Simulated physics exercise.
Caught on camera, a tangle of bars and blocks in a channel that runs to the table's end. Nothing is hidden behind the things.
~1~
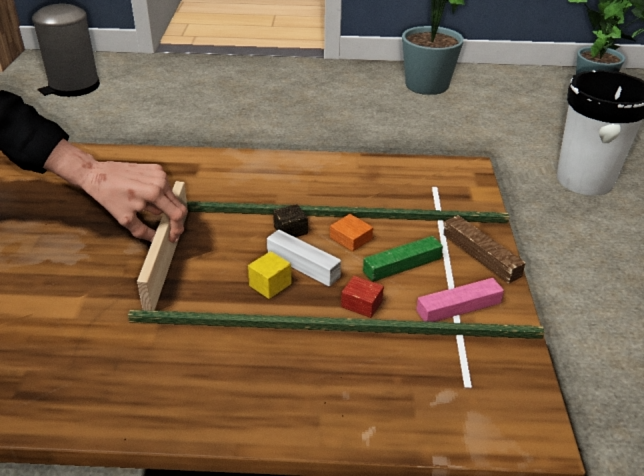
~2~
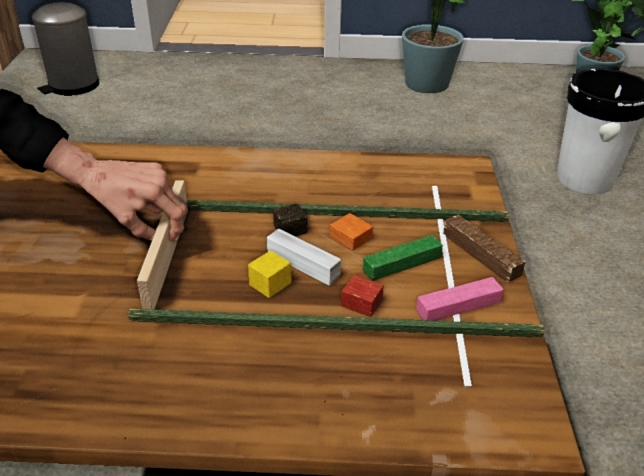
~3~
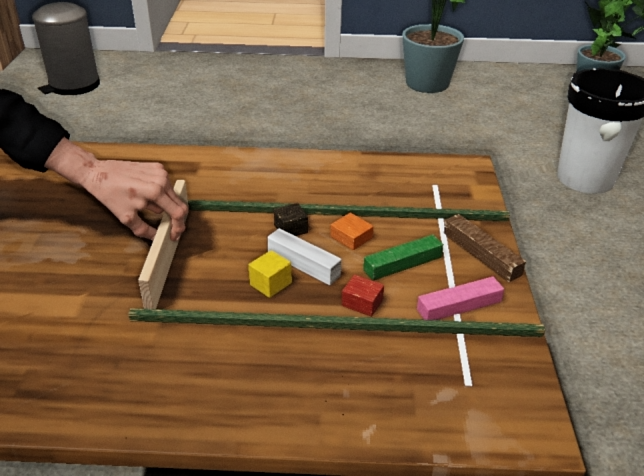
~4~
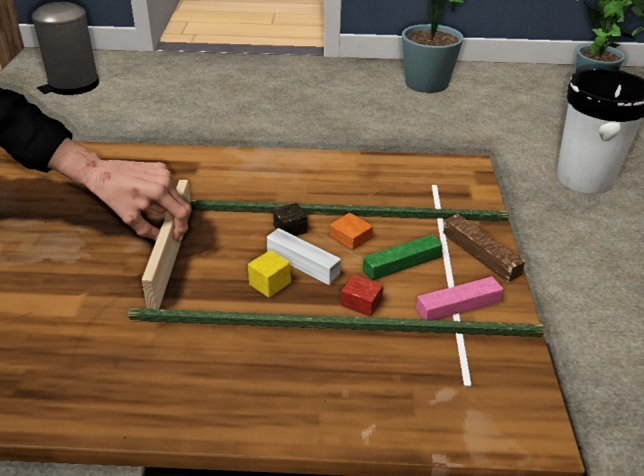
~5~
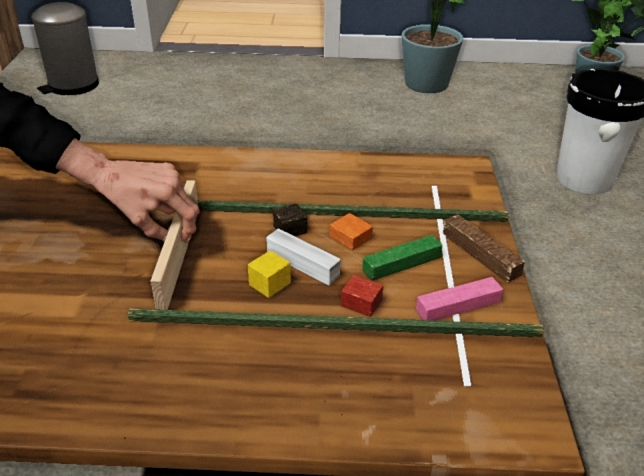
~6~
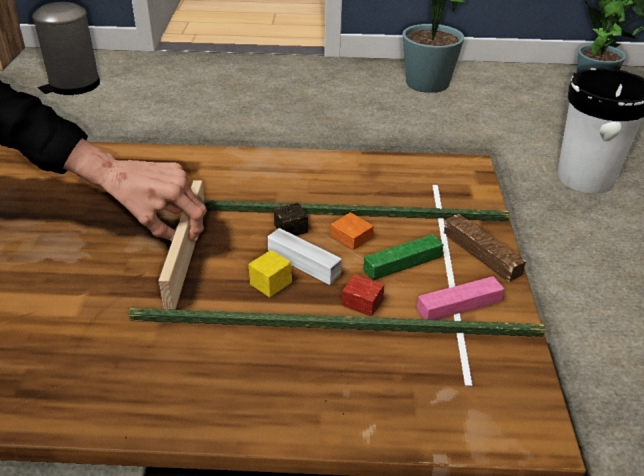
On a wooden table, a hand held a pale board upright between two green strips, then slid it slightly to the right toward the scattered colored blocks and bars, which stayed still.
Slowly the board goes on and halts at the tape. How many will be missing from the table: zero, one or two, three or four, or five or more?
Here the number that fall off is one or two.
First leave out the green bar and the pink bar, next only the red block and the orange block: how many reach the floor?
It would be 0 and 0.
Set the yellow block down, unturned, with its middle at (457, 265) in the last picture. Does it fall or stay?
It is kept.
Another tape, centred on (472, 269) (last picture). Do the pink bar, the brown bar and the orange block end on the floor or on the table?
The pink bar tumbles off; the brown bar goes over; the orange block is kept.
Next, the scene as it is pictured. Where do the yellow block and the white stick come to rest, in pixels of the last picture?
First (474, 282), then (481, 262).
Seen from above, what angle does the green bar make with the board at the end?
Some 10 degrees.
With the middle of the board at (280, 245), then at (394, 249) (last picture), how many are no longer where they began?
By then 3, and 8.
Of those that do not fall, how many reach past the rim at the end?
Overhanging: 2.
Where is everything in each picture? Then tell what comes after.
The first picture shows brown bar (482, 248); pink bar (460, 301); green bar (403, 258); board (165, 243); tape (448, 270).
The second picture shows pink bar (460, 299); red block (362, 296).
The third picture shows green bar (404, 257); board (167, 241).
The fourth picture shows brown bar (482, 247); yellow block (270, 273).
The fifth picture shows pink bar (460, 299); orange block (351, 232).
The sixth picture shows brown bar (483, 247); pink bar (461, 299); green bar (404, 257); board (185, 242); tape (449, 268).
A little later, none off yet; brown bar at rest near (483, 247); pink bar at rest near (461, 299); green bar at rest near (404, 257).
Next, none off yet; brown bar shifted a little near (491, 244); pink bar moving near (468, 298); green bar shifted a little near (442, 250).
When it is over, the number that fall off is one or two; down, brown bar.
